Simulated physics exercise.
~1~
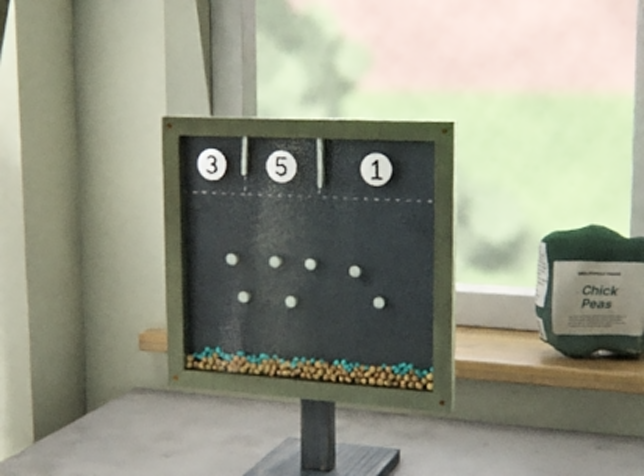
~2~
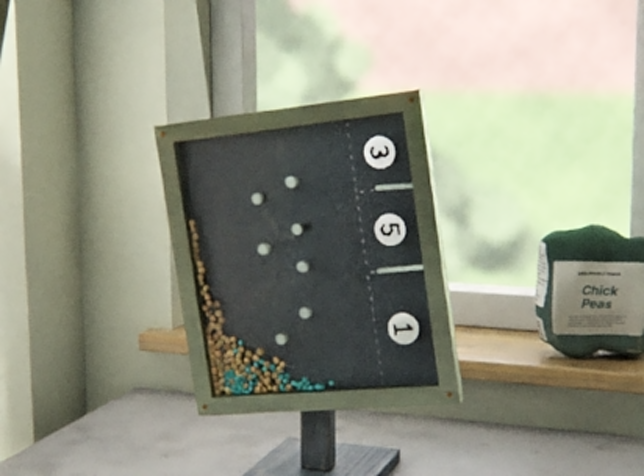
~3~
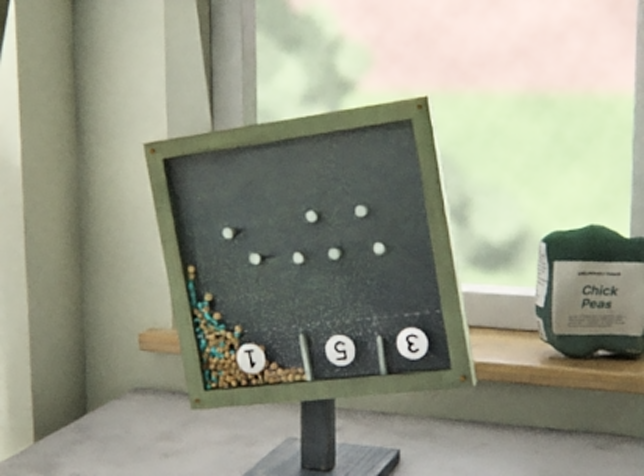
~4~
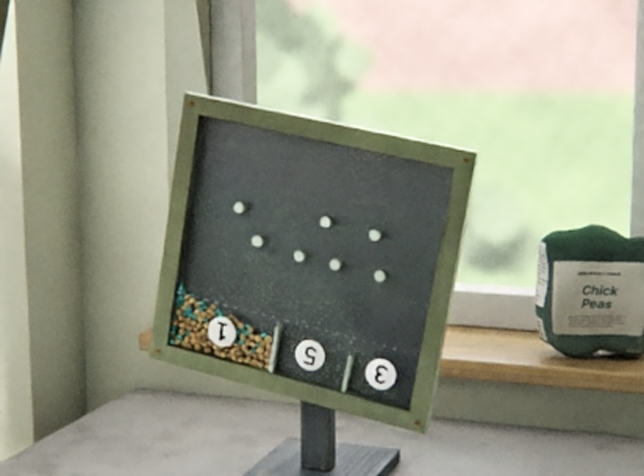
A framed box of beads turns clockwise until the beads settle in the pocket marked one.
